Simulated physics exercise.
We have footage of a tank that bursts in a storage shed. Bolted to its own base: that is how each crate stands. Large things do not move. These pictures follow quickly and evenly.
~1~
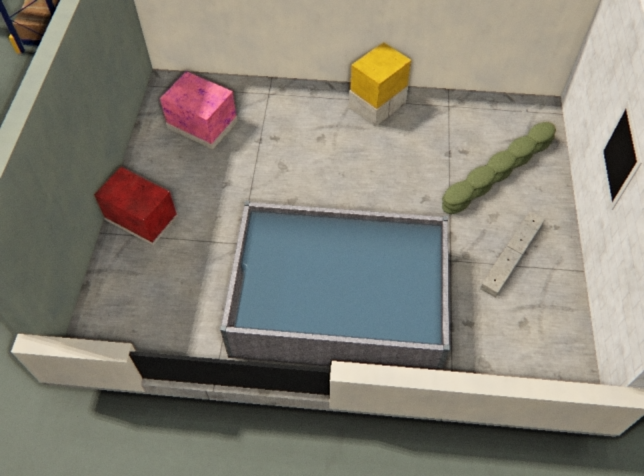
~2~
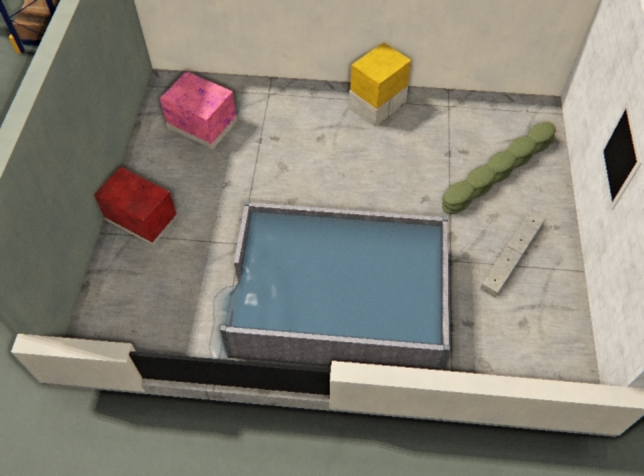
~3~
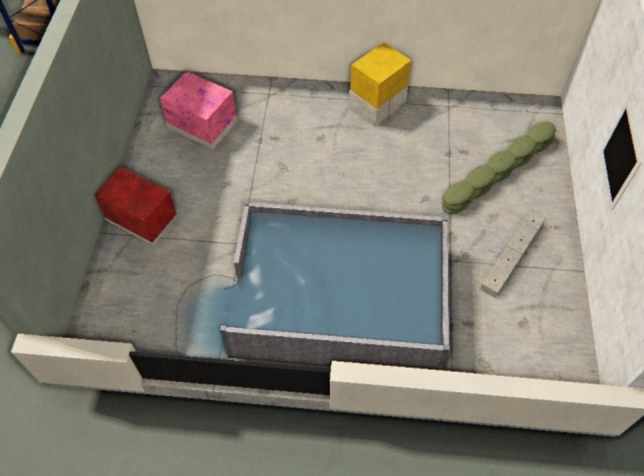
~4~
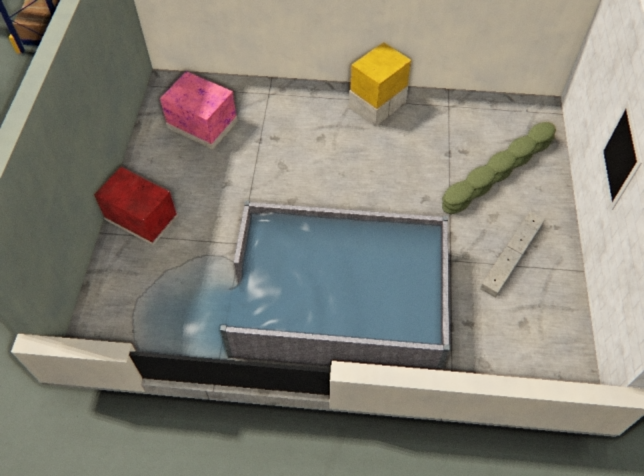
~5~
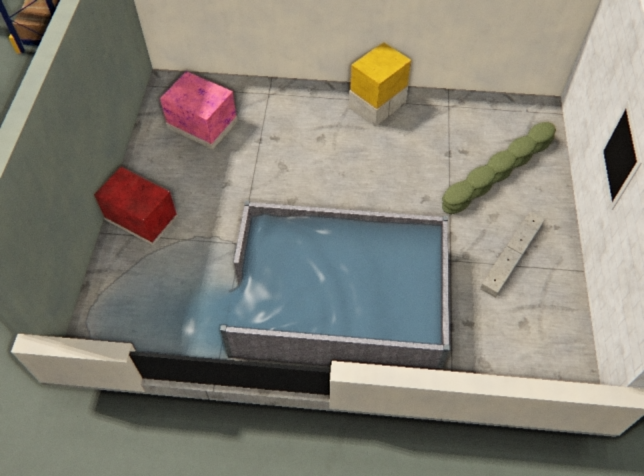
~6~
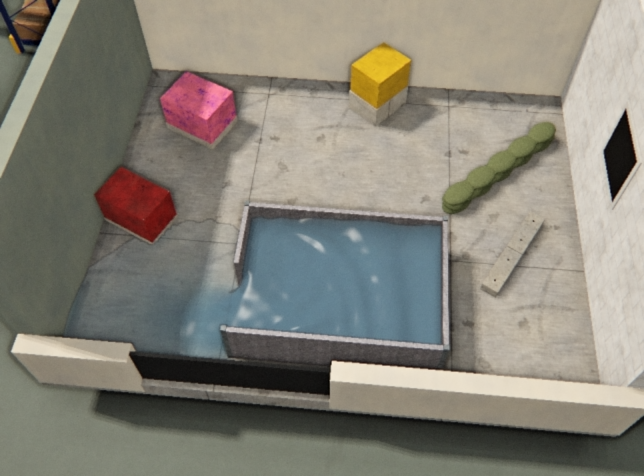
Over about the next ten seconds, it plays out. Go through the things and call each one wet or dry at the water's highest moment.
Called one by one: The yellow crate is dry; the red crate is wet; the pink crate is wet.
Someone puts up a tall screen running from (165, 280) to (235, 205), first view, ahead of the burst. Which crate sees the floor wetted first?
First to be reached: The crate marked red.
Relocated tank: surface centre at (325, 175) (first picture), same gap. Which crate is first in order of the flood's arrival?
I'd go with the red-painted one.
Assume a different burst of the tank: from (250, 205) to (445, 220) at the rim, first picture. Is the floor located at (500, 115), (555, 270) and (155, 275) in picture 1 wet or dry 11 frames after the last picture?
One by one, they turn out drenched, not soaked and not soaked.
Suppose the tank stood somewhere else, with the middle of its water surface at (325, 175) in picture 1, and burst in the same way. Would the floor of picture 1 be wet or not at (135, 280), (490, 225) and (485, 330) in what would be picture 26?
Submerged, untouched, untouched.
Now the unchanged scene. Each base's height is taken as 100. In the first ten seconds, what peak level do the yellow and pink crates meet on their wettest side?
I'd say 70 per cent for the first one and 130 per cent for the second.
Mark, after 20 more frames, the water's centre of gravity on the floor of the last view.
About (246, 290) in the last view.
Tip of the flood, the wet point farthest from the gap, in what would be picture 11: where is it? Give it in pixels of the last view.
At roughly (116, 183).
A moment on, water covers 15 % of the floor; the yellow crate not reached, the red crate water round its plinth, the pink crate not reached.
Next, water covers 20 % of the floor; the yellow crate not reached, the red crate water round its plinth, the pink crate water round its plinth.
Then, water covers 40 % of the floor; the yellow crate not reached, the red crate water round its plinth, the pink crate water round its plinth.
Later, water covers 70 % of the floor; the yellow crate water round its plinth, the red crate water round its plinth, the pink crate water round its plinth.
In the end, water covers 95 % of the floor; the yellow crate stayed above the water, the red crate was topped, the pink crate was topped.
